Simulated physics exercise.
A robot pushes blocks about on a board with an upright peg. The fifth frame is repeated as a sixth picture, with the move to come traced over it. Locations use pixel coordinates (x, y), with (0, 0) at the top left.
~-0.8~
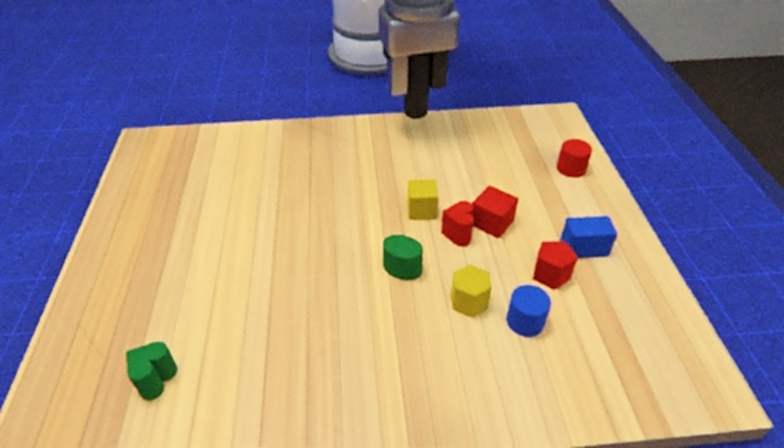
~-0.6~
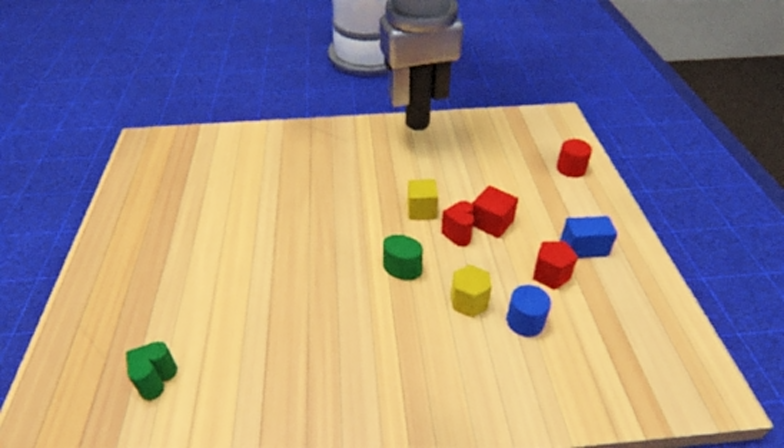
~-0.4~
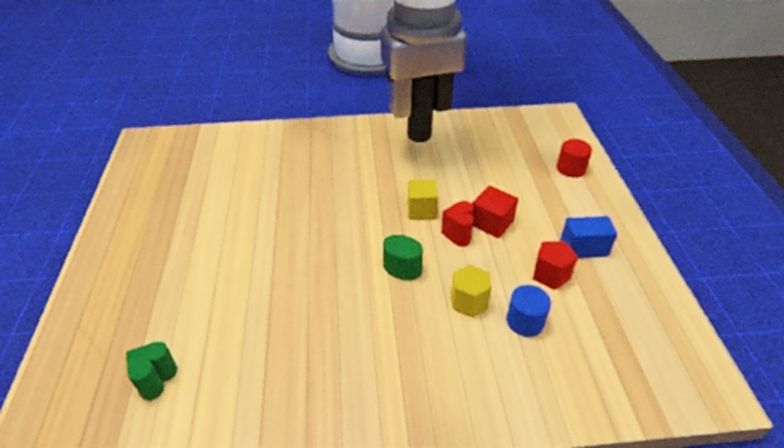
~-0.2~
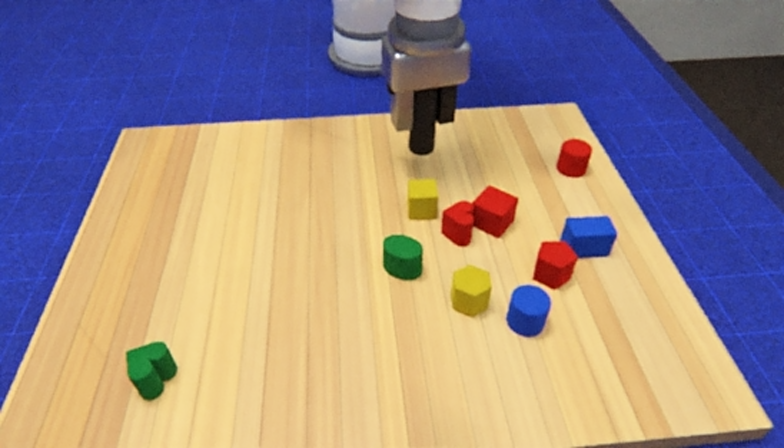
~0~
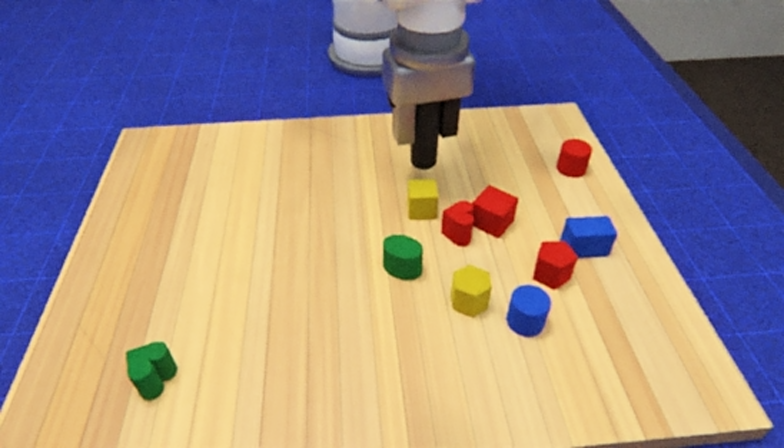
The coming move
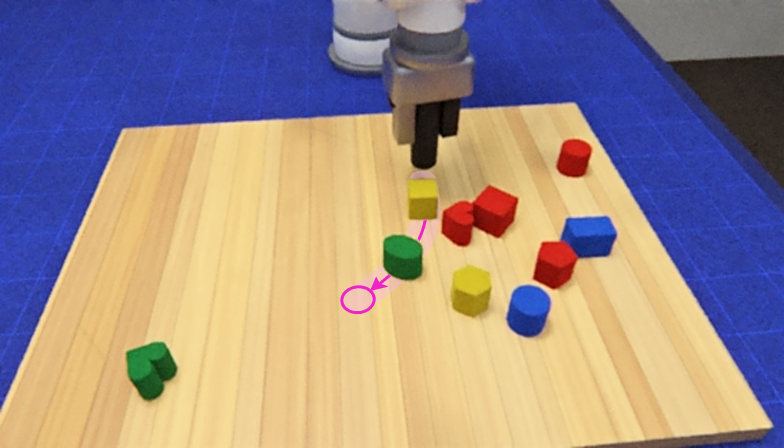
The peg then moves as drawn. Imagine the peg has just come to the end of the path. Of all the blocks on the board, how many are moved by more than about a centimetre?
Total: Two.
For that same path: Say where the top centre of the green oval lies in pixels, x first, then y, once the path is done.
So, by the moment the path ends, you'll find the top centre of the green oval at (370, 333).
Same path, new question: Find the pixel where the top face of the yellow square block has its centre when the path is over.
At roughly (355, 306).
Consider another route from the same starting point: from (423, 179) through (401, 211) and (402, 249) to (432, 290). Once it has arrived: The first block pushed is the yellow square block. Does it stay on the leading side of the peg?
Lost on the way.
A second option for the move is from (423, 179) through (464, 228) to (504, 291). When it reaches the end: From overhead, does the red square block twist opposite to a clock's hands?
It seems so.
Drawn move, from (423, 179) over (426, 218) and (405, 261) to (358, 299).
On the path given first. One third of the way, peg at (426, 202); yellow square block at (416, 215), turned 30° clockwise.
Two thirds of the way, peg at (404, 245); green oval at (384, 287); yellow square block at (393, 262), turned 25° clockwise.
At the end, peg at (357, 283); green oval at (370, 333), turned 40° anticlockwise; yellow square block at (355, 306), turned 15° anticlockwise; red heart still.
